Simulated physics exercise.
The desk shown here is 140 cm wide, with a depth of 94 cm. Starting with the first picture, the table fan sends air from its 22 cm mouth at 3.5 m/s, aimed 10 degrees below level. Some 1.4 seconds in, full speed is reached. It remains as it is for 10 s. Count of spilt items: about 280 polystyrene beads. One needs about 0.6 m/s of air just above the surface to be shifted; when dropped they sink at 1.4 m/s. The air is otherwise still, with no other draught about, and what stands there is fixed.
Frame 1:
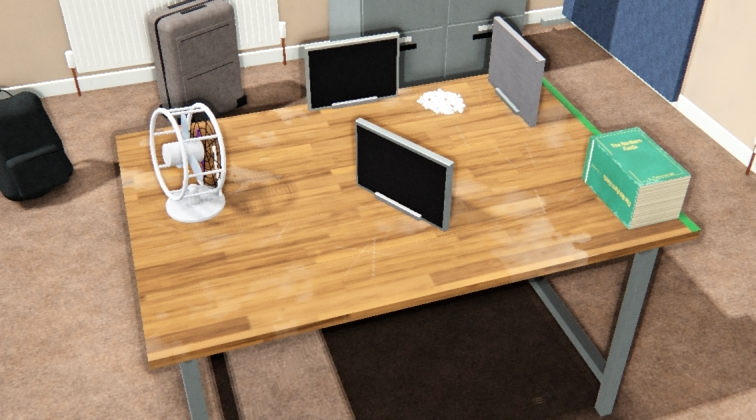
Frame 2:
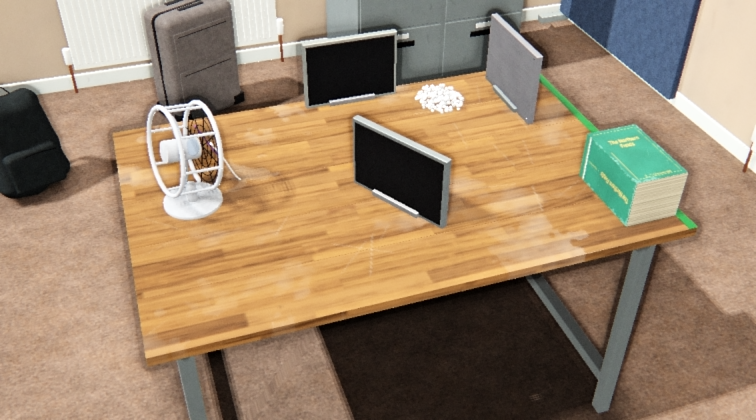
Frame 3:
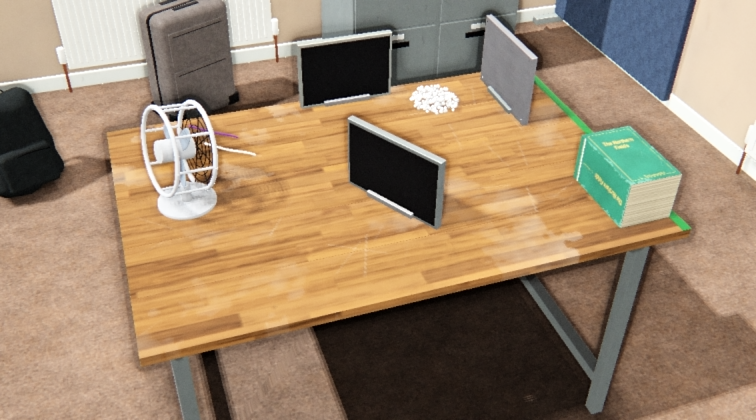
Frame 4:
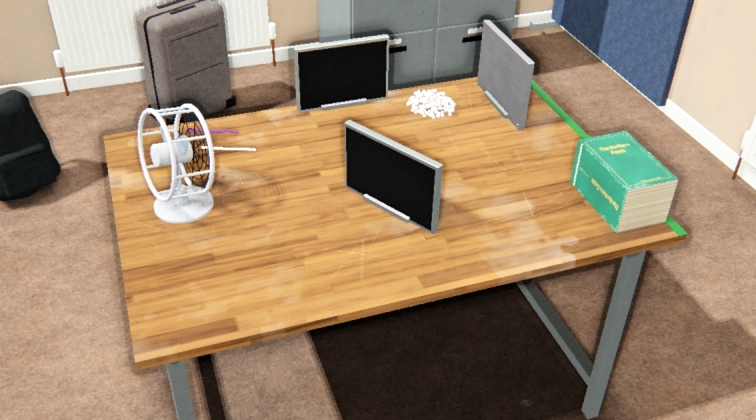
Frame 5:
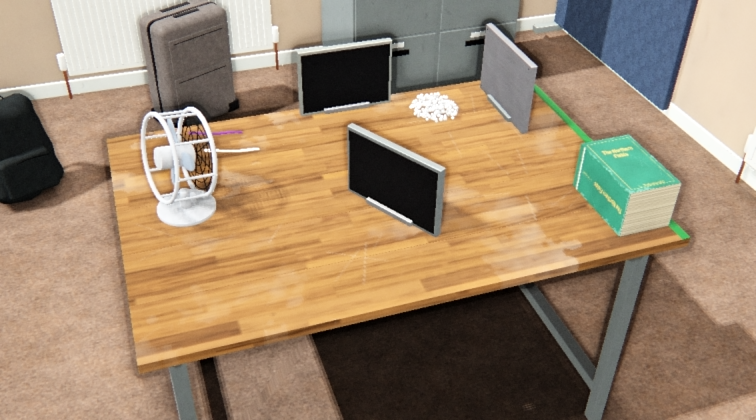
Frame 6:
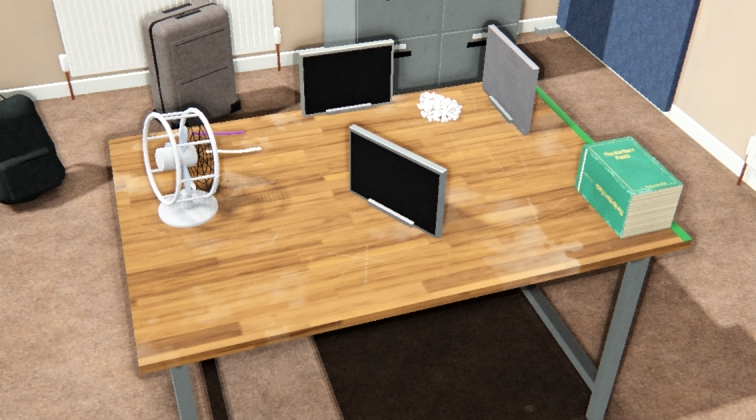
A white table fan blows from the left of a wooden desk in a carpeted room, seen from above. Three thin screens stand around the middle and back, near a small heap of white beads, with a thick green book at right and a grey suitcase behind. The fan's thin streamers lift and stretch rightward, the camera drifts slightly, and lastly the heap shifts a little.
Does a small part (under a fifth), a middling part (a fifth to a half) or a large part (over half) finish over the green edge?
A small part.
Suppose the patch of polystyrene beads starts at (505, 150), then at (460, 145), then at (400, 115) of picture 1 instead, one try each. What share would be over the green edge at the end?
In turn: 50 per cent, 50 per cent, 1 per cent.
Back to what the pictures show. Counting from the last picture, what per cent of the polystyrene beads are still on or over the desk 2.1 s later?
Estimate: Near 0 percent.
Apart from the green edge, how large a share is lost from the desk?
Estimate: Close to 100 per cent.
Then, 0.9 s after the last picture, 0 % are over the green edge; 100 % have settled or left.
Then, 2.1 s after the last picture, 0 % are over the green edge; 100 % have settled or left.
Then, 4.4 s after the last picture, 0 % are over the green edge; 100 % have settled or left.
Then, 8.9 s after the last picture, at the end, 0 % are over the green edge.
